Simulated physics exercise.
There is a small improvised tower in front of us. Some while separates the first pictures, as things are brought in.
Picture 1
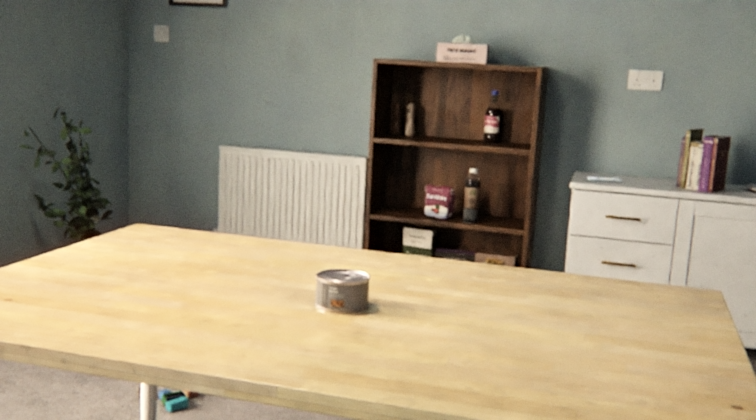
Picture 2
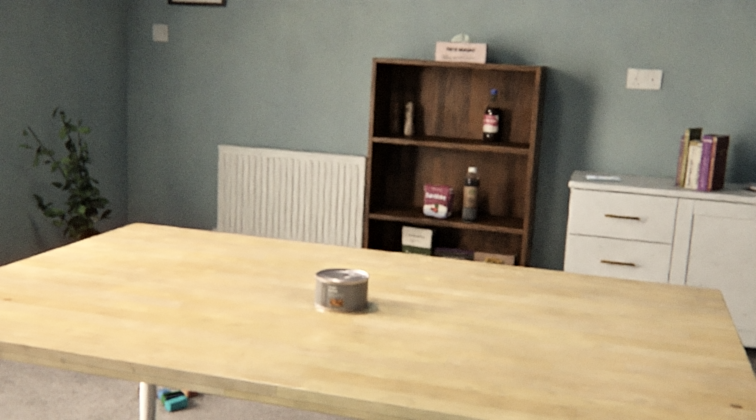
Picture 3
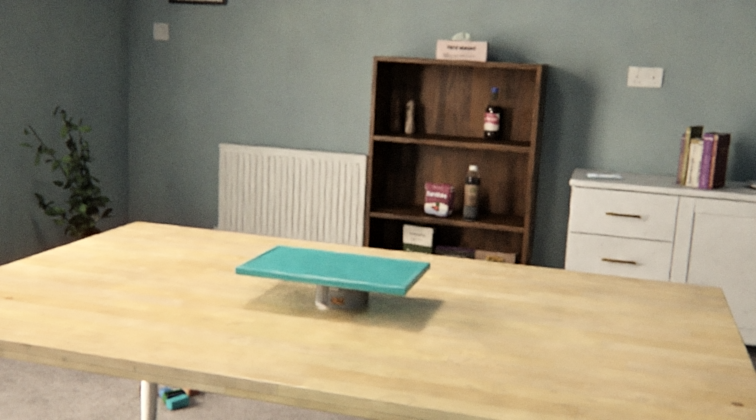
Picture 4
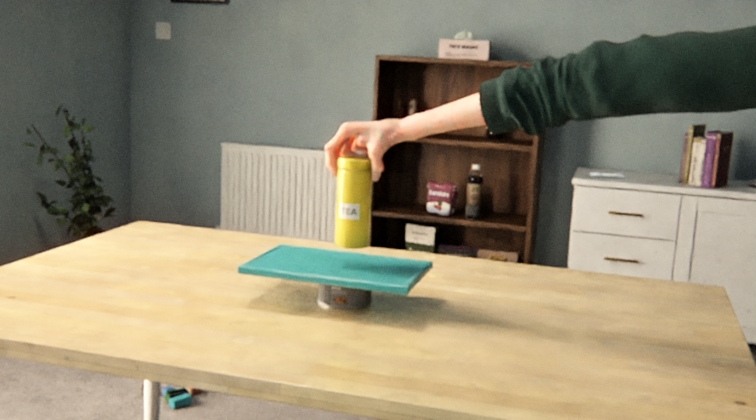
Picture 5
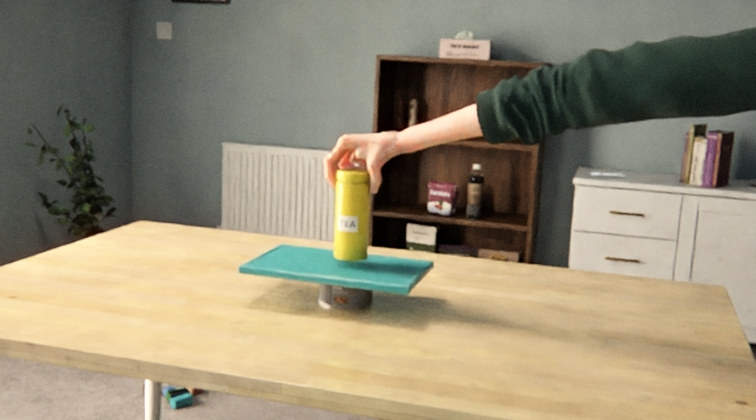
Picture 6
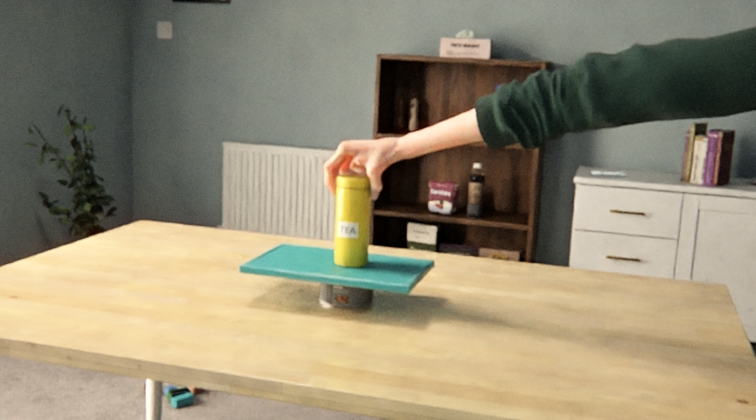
A hand in a dark green sleeve reaches in from the right over a pale wooden table, seen from slightly above in a blue-walled room. A small grey tin sits mid-table, before a white radiator, a dark bookshelf and white drawers. A teal board appears on the tin, then the hand lowers a yellow jar onto it and keeps hold, the view barely shifting.
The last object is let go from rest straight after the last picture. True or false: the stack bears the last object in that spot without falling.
True.
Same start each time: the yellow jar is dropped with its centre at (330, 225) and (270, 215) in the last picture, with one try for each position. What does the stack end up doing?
Try one: The stack remains standing; try two: The stack collapses.
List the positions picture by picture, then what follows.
In the first frame, the last thing is not in view yet; grey tub (342, 291).
In the second frame, the last thing is not in view yet; grey tub (342, 290).
In the third frame, the last thing is not in view yet.
In the fourth frame, coming down; yellow jar (354, 202).
In the fifth frame, coming down; yellow jar (352, 214).
In the sixth frame, in place under the hand; yellow jar (353, 221).
Then, 0.30 s later than the last frame, all is still.
Then, 1.00 s later than the last frame, yellow jar resting near (353, 221).
When it is over, all 3 as before. End places, in pixels of the last picture, yellow jar near (353, 221). The stack keeps its balance.
